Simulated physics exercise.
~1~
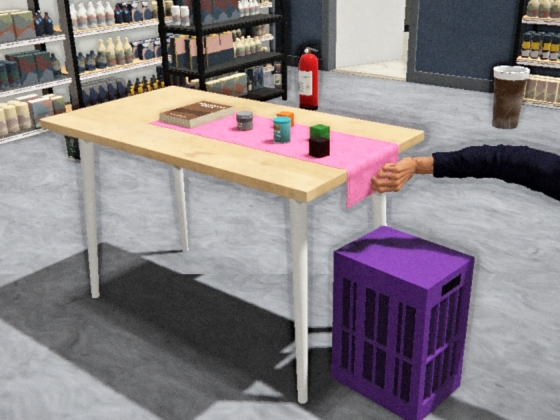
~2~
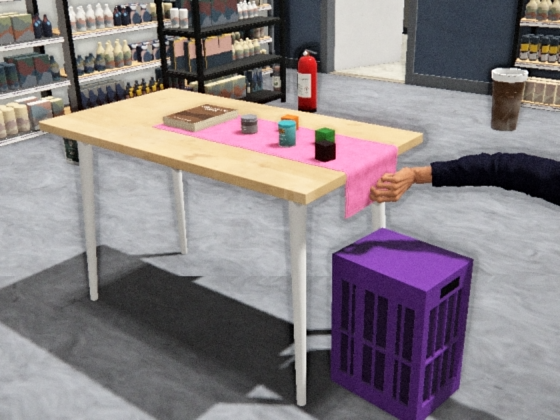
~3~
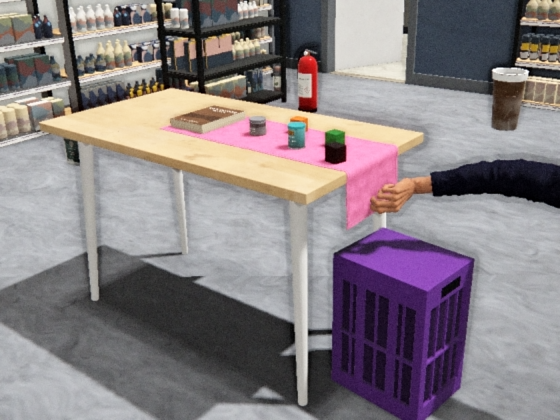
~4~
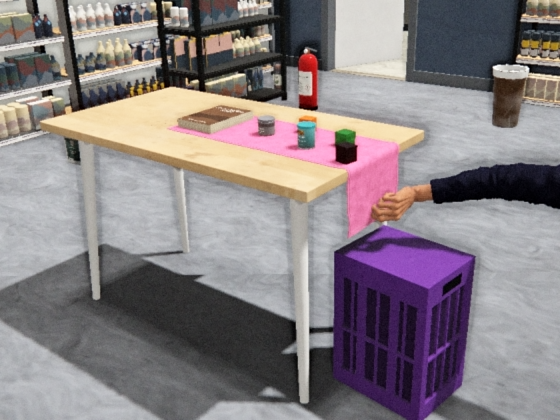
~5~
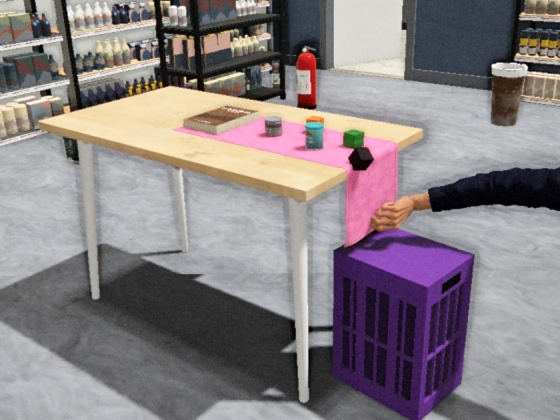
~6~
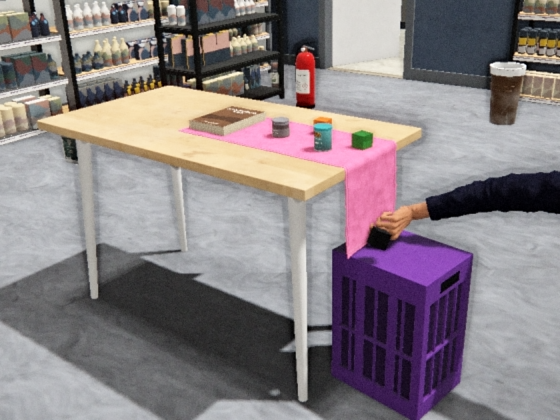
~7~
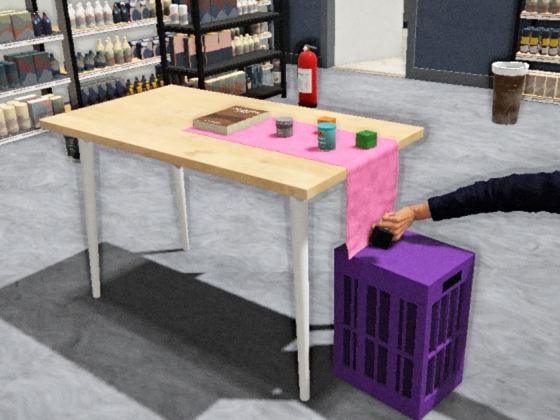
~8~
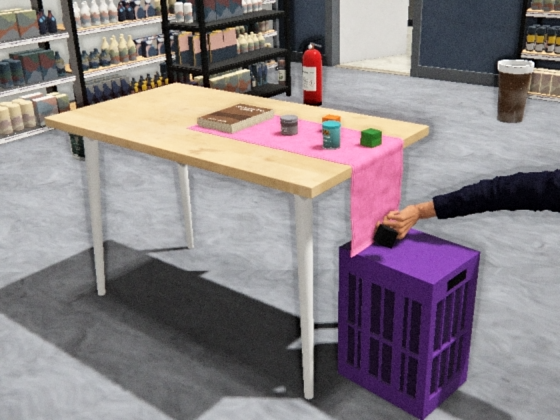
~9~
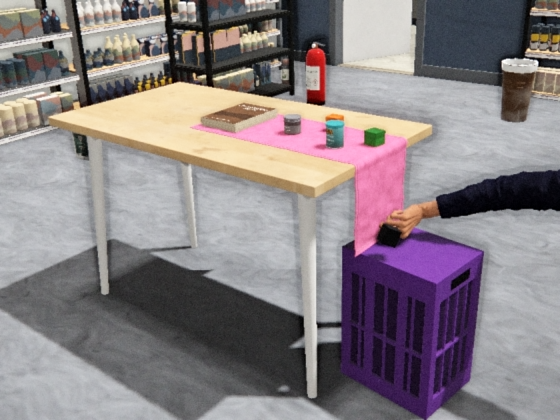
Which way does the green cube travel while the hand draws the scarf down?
The green cube moves to the right, toward the table edge where the scarf hangs down.
